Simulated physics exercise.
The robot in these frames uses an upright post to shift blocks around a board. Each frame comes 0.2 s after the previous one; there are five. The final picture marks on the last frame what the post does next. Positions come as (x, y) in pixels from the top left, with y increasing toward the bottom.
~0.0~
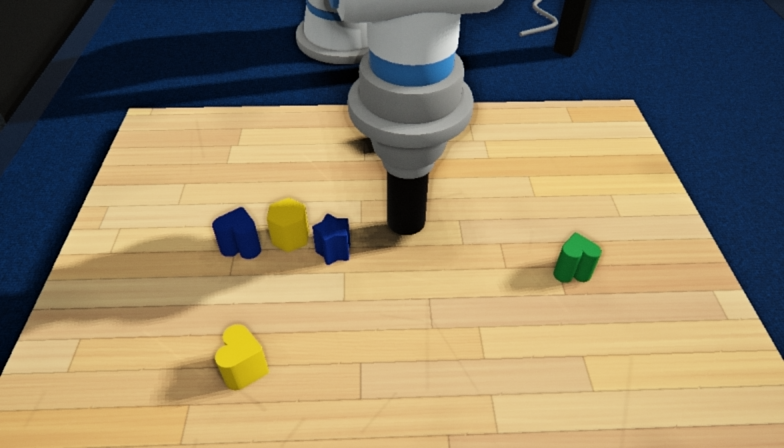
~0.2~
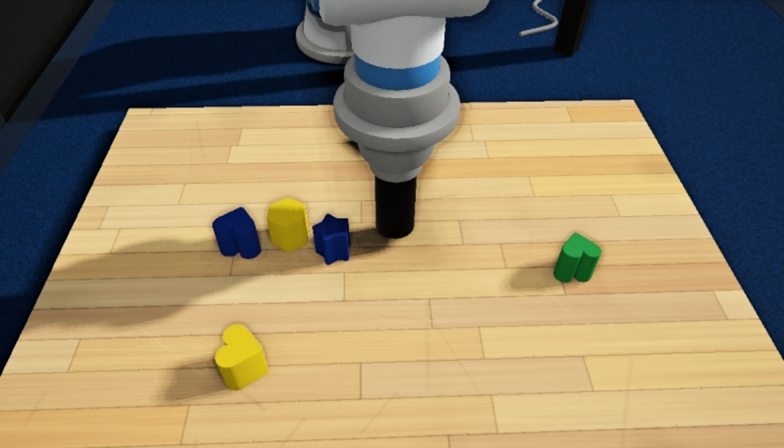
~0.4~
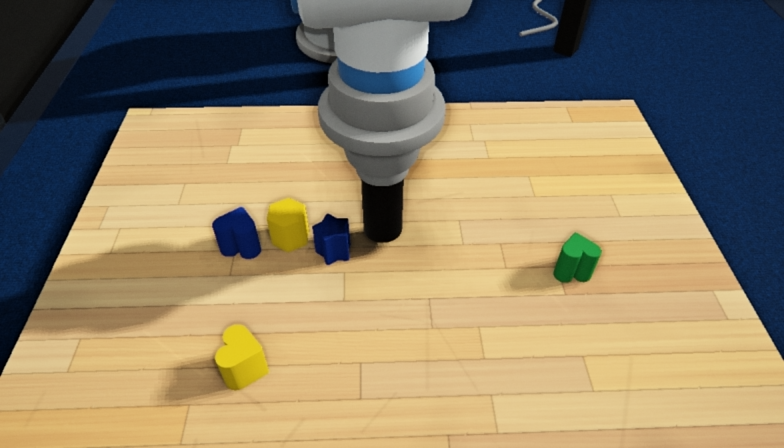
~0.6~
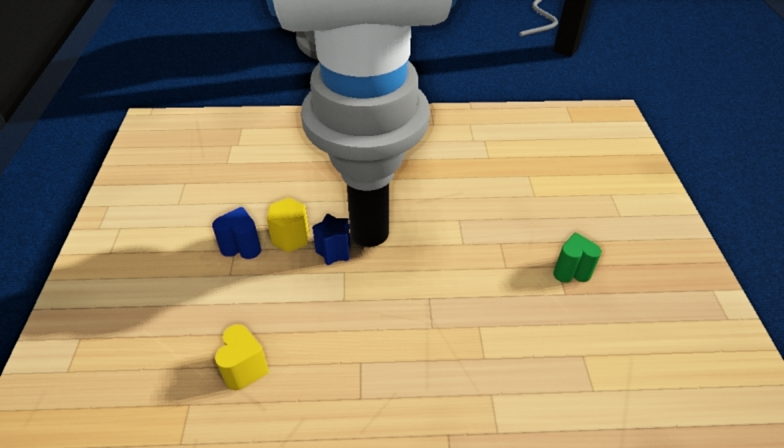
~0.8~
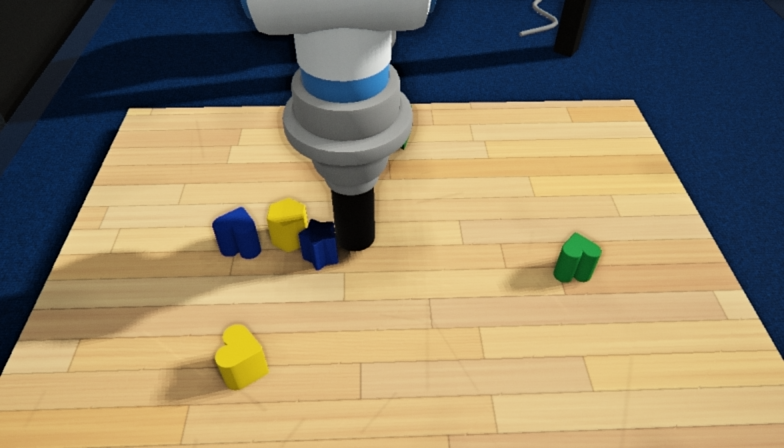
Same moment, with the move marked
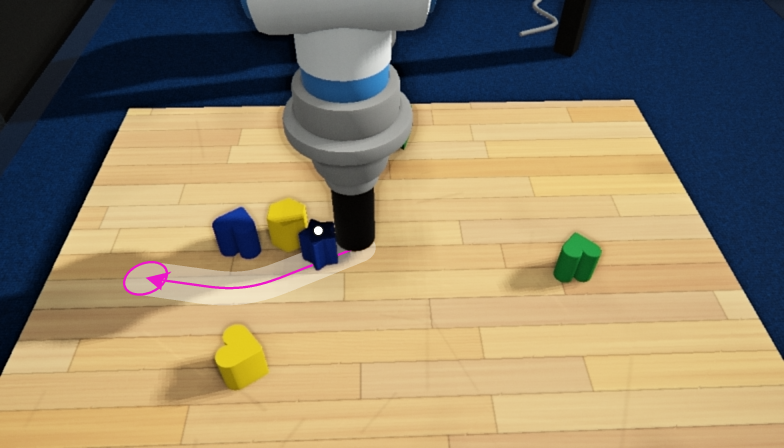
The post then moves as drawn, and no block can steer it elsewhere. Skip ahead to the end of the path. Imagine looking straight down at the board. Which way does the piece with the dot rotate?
The answer is counter-clockwise.
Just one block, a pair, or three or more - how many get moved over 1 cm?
I expect just one block to be moved by more than 1 cm.
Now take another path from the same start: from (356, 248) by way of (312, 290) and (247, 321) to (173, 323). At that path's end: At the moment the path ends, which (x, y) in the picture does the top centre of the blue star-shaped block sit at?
It should be at (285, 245) by then.
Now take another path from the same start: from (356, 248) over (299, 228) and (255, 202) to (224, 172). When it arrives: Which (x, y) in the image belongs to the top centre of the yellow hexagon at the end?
It should be at (223, 200) by then.
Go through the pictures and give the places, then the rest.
Post tip (406, 222); block tops, yellow hexagon (286, 211); blue star-shaped block (332, 226), in the first picture.
Post (395, 225); blocks unchanged, in the second picture.
Post (383, 229); blocks unchanged, in the third picture.
Post (370, 233); blocks unchanged, in the fourth picture.
Post (356, 237); yellow hexagon (286, 211); blue star-shaped block (318, 231), in the fifth picture.
Path on the board, from (356, 248) via (290, 274) and (216, 287), ending at (146, 278); the dot is on the blue star-shaped block.
On the path given first. One third of the way, post (286, 264); blue star-shaped block (246, 256).
Two thirds of the way, post (212, 277); blue star-shaped block (168, 271).
At the end, post (140, 267); yellow hexagon in place; blue star-shaped block (99, 275), turned 45° anticlockwise.
